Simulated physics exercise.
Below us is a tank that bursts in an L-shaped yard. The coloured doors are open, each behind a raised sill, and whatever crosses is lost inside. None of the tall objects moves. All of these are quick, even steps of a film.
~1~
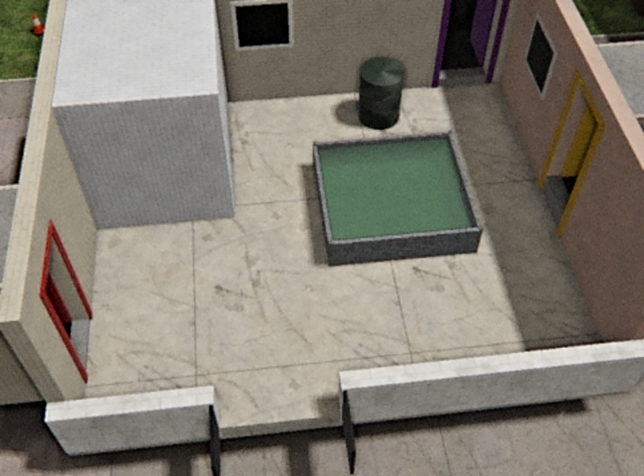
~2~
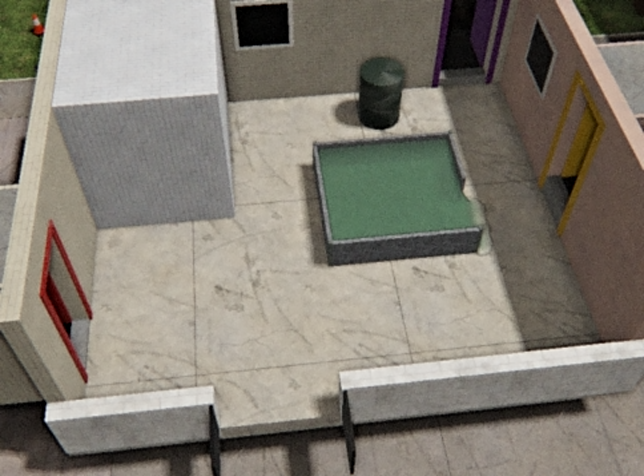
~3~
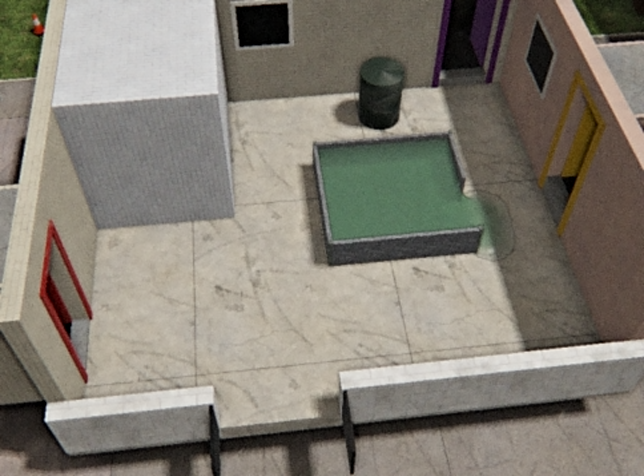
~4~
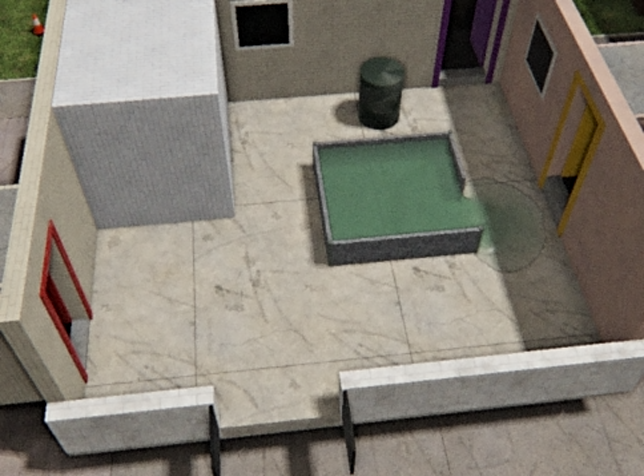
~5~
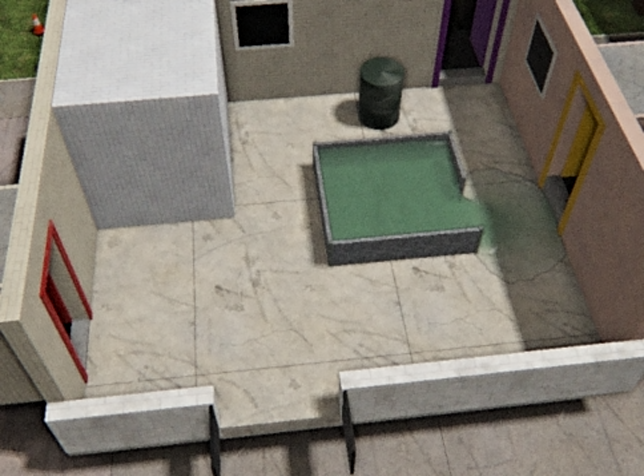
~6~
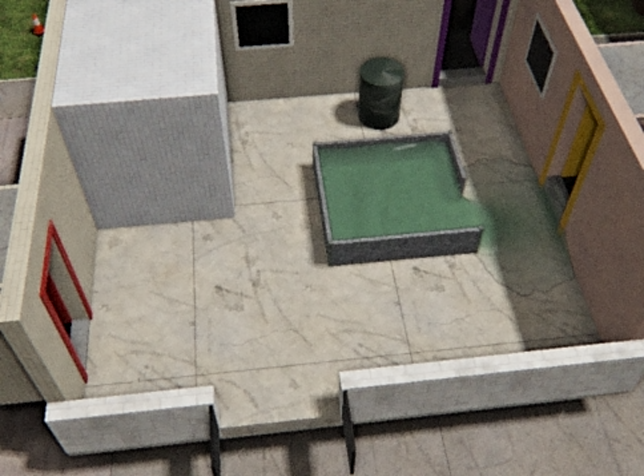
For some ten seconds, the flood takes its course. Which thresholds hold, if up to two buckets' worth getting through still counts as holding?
The red door holds; the purple door holds; the yellow door holds.
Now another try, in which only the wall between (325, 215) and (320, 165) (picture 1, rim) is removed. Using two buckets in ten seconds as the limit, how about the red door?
I reckon red door overshoots.
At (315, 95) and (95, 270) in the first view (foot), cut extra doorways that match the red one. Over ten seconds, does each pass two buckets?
Lab note, doors in listed order: Under the limit, under the limit.
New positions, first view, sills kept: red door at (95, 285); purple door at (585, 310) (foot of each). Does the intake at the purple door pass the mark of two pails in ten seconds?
The purple one falls short.
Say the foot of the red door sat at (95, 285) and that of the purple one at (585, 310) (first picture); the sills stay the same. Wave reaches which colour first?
Answer: The yellow door.
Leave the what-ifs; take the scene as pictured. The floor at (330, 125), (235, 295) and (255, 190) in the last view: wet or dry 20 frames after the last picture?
Same order as asked: Dry as before; dry as before; dry as before.
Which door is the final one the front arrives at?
Result: The door marked red.
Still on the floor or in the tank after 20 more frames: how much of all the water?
I'd put it near 100 %.
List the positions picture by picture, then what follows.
In the first picture, still water in the open tank at (394, 188).
In the second picture, water pours out at (467, 218) and has run to (486, 250).
In the third picture, the front is at (496, 201), out from the gap at (466, 219).
In the fourth picture, water pours out at (466, 219) and has run to (532, 206).
In the fifth picture, water pours out at (466, 219) and has run to (562, 246).
In the sixth picture, water pours out at (466, 219) and has run to (572, 271).
A moment on, water covers 10 % of the floor; the red door not reached, the purple door not reached, the yellow door under two buckets in.
Next, water covers 20 % of the floor; the red door not reached, the purple door wet at the sill, nothing in, the yellow door under two buckets in.
Then, water covers 40 % of the floor; the red door not reached, the purple door wet at the sill, nothing in, the yellow door under two buckets in.
Later, water covers 80 % of the floor; the red door wet at the sill, nothing in, the purple door wet at the sill, nothing in, the yellow door under two buckets in.
In the end, water covers 100 % of the floor; the red door wet at the sill, nothing in, the purple door wet at the sill, nothing in, the yellow door under two buckets in.
